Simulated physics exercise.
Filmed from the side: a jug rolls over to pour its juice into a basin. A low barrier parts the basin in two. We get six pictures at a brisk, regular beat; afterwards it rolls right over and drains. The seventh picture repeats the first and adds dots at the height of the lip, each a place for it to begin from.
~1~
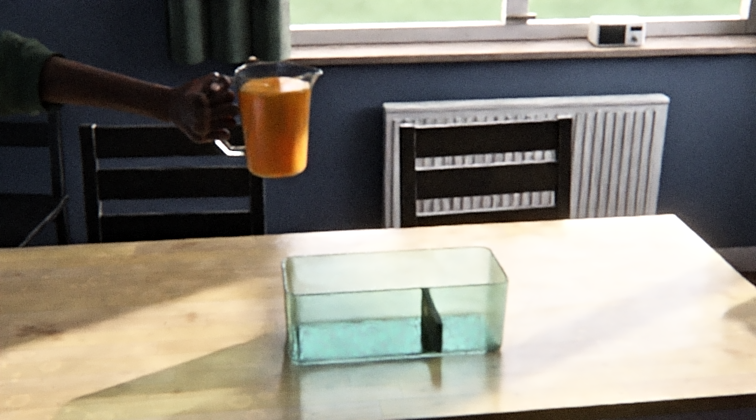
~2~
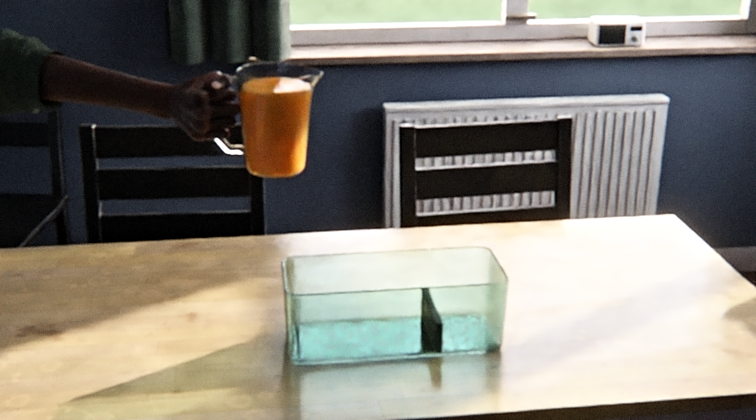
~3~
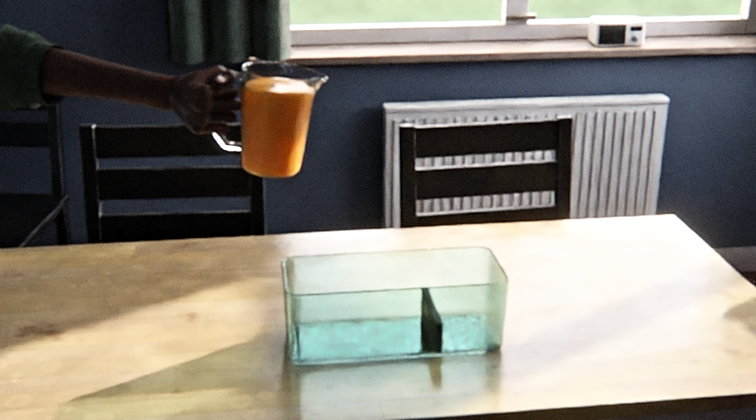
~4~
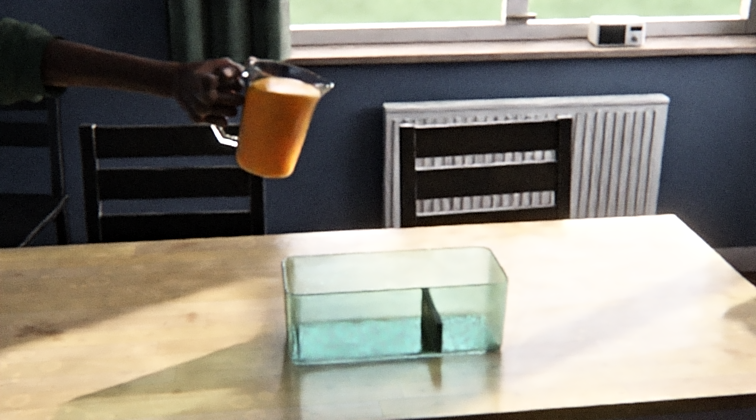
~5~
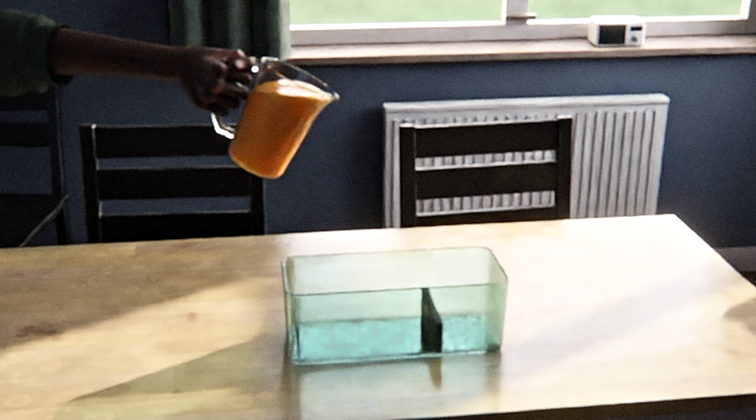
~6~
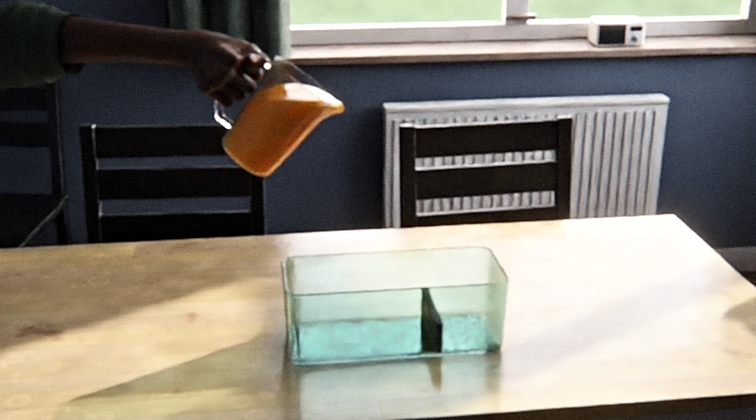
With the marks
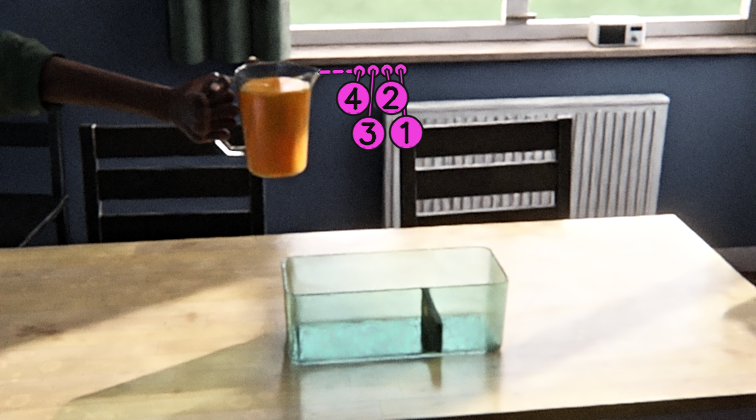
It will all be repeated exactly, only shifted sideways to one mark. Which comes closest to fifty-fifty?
The answer is dot 4.
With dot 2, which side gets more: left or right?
The right one.
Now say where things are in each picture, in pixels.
Upright, lip at (320, 72); basin from (290, 362) to (502, 348); top of the wall at (432, 304); nothing has left yet, in the first picture.
Upright, lip at (322, 73); nothing has left yet, in the second picture.
Tipped about 7°, lip at (326, 78); nothing has left yet, in the third picture.
Tipped about 15°, lip at (332, 85); nothing has left yet, in the fourth picture.
Tipped about 27°, lip at (337, 96); nothing has left yet, in the fifth picture.
Tipped about 39°, lip at (341, 110); juice is over the lip, down to (341, 110), in the sixth picture.
In magenta, 1 at (400, 69); 2 at (386, 70); 3 at (373, 70); 4 at (359, 71).
With 1, about 35 % ends left of the wall and 58 % right of it; 7 % is lost outside.
With 2, about 16 % ends left of the wall and 78 % right of it; 6 % is lost outside.
With 3, about 16 % ends left of the wall and 80 % right of it; 4 % is lost outside.
With 4, about 49 % ends left of the wall and 48 % right of it; 3 % is lost outside.
